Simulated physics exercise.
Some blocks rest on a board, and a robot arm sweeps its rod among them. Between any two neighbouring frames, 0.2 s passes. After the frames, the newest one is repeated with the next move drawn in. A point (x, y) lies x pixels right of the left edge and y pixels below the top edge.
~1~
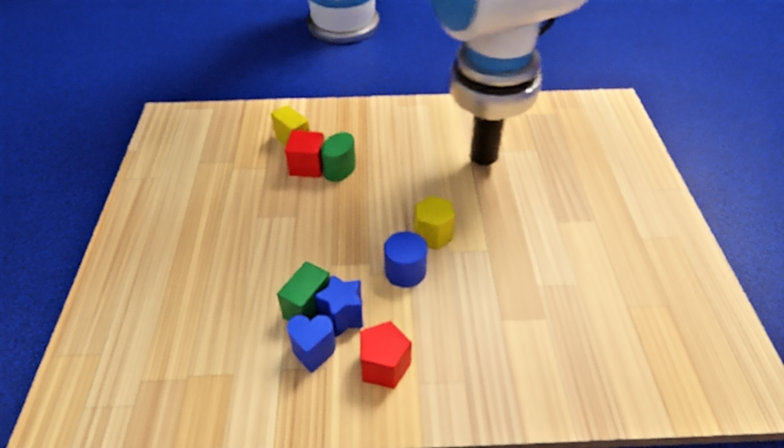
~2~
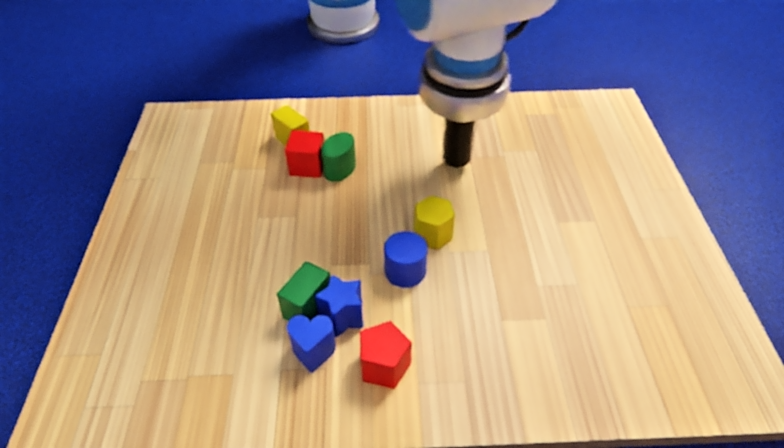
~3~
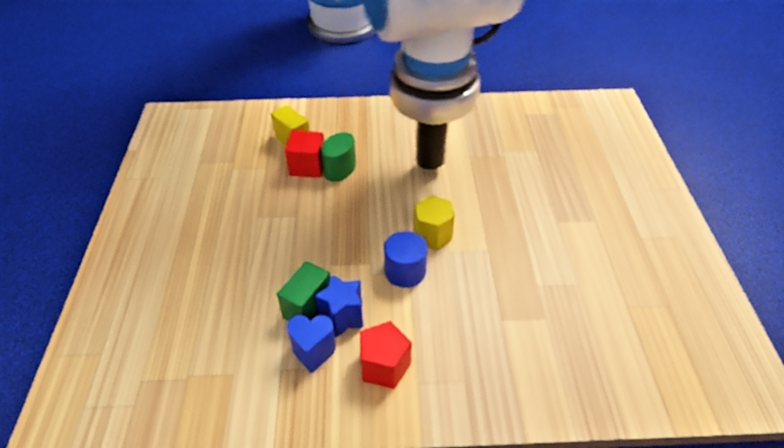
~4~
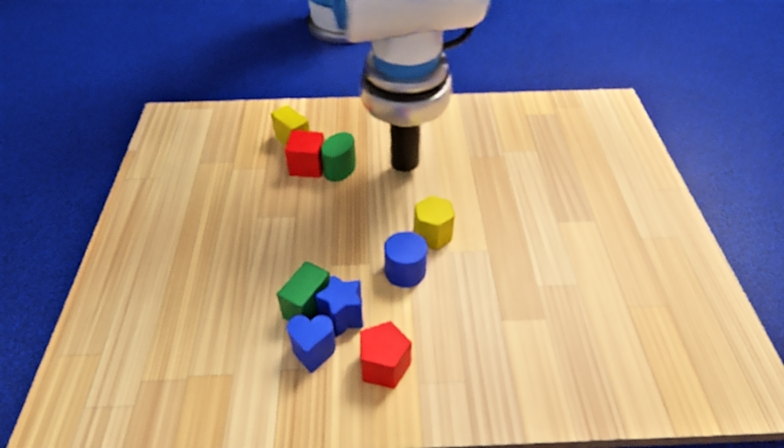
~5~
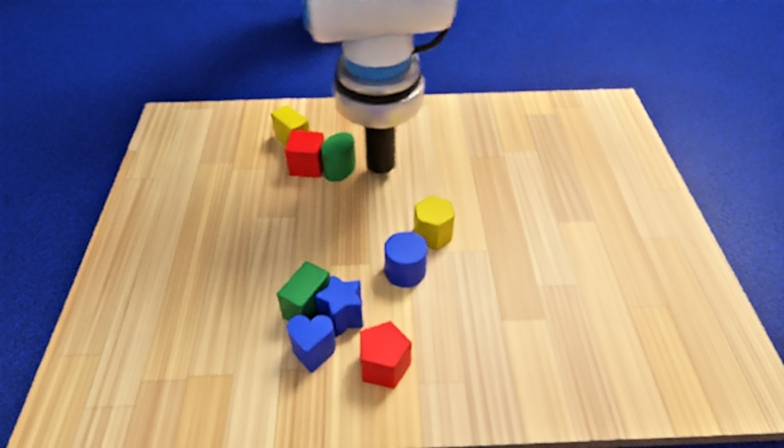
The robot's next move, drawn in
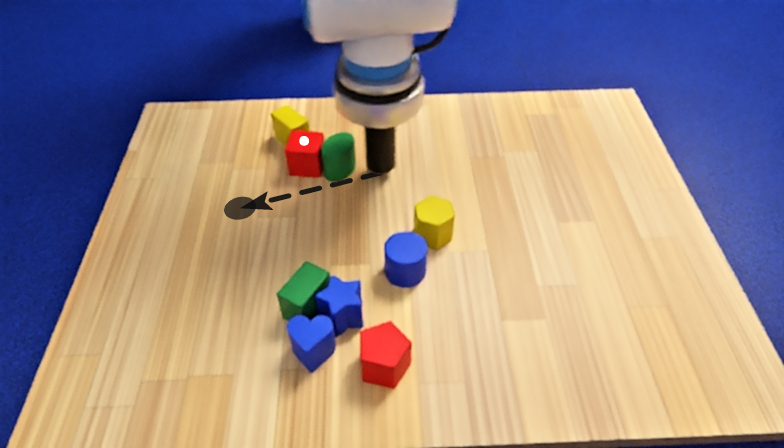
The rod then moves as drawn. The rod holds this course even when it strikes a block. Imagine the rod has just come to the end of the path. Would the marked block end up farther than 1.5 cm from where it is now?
In short: Yes.
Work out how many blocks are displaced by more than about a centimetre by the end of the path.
I'd say two blocks get moved.
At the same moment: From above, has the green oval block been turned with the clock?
In short: Yes.
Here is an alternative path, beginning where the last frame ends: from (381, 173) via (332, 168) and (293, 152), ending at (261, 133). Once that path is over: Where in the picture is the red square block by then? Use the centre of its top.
Its top centre is at about (217, 142).
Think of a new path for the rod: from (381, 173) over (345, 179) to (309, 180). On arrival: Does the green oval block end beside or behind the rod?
No - that is not the case.
Drawn move, from (381, 173) to (240, 208); the dot is on the red square block.
What follows on the original path. One third of the way, rod at (334, 176); red square block at (282, 138), turned 25° clockwise; green oval block at (309, 148), turned 20° clockwise.
Two thirds of the way, rod at (286, 187); red square block at (266, 133), turned 60° clockwise; green oval block at (276, 151), turned 55° clockwise.
At the end, rod at (238, 199); yellow oblong still; red square block at (266, 133), turned 60° clockwise; green oval block at (276, 151), turned 55° clockwise.
